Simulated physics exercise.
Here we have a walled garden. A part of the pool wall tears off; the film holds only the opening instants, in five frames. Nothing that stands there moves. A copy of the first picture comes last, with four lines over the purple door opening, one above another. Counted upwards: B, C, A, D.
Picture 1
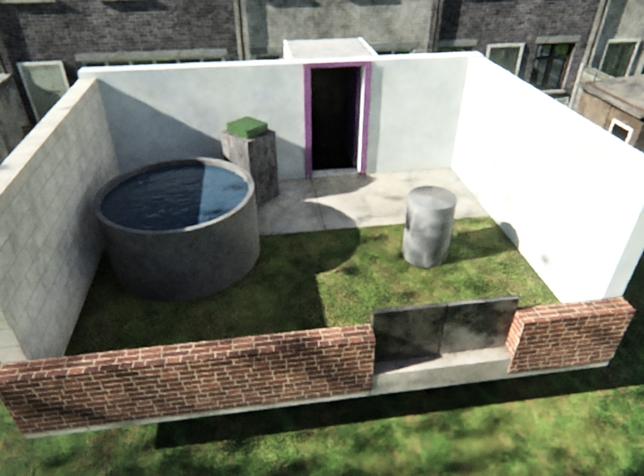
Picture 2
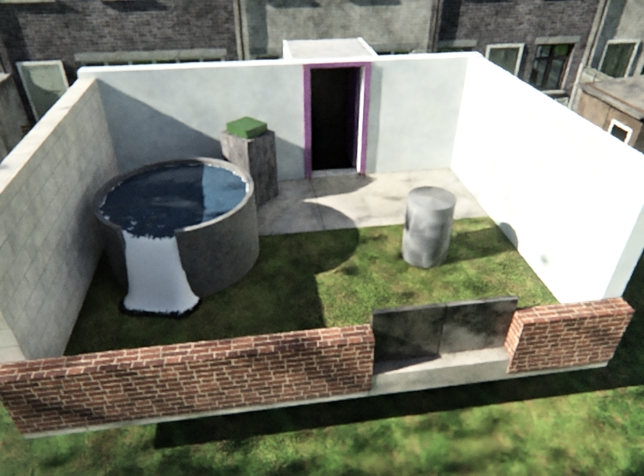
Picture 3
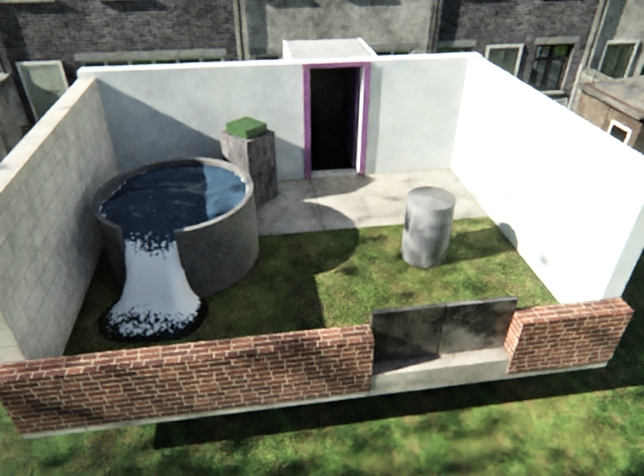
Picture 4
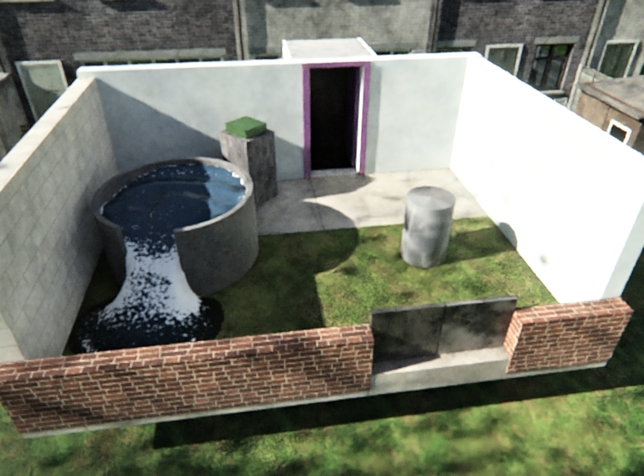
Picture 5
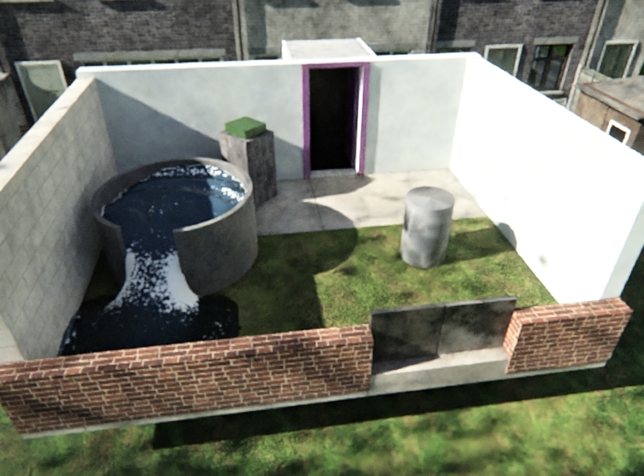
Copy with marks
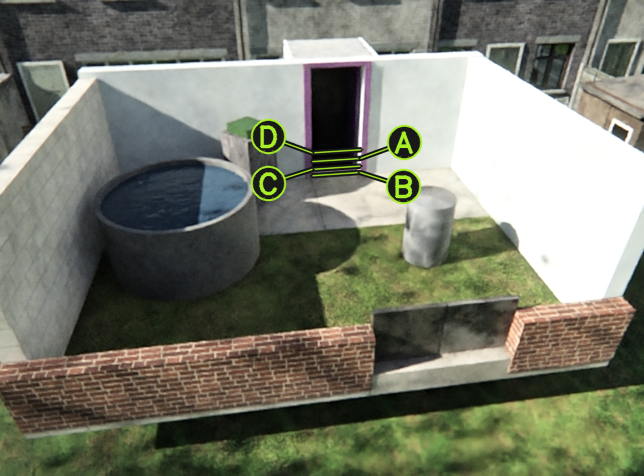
The clip shows a walled garden with a round pool, a purple doorway and a shut gate; the still water starts pouring through the pool's front side and spreads across the grass behind the brick wall, mostly toward the left.
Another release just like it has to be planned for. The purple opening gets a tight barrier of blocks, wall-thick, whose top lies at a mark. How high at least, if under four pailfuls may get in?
C.
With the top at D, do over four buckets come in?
No.
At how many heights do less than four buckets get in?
Three of the four.
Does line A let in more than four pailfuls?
No.
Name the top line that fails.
Line B.
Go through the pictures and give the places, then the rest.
Water in the pool at rest, its middle at (177, 196); foot of the purple doorway at (336, 176); shut gate at (444, 312).
Water covers 1 % of the ground and shows as far out as (197, 300).
Water covers 3 % of the ground and shows as far out as (113, 327).
Water covers 7 % of the ground and shows as far out as (91, 327).
Water covers 11 % of the ground and shows as far out as (68, 326).
On the marked copy, A at (336, 160); B at (336, 174); C at (336, 167); D at (336, 151); from the bottom up B, C, A, D.
Choosing A, nothing gets over.
Choosing B, about 10 bucketfuls get in.
Choosing C, nothing gets over.
Choosing D, nothing gets over.
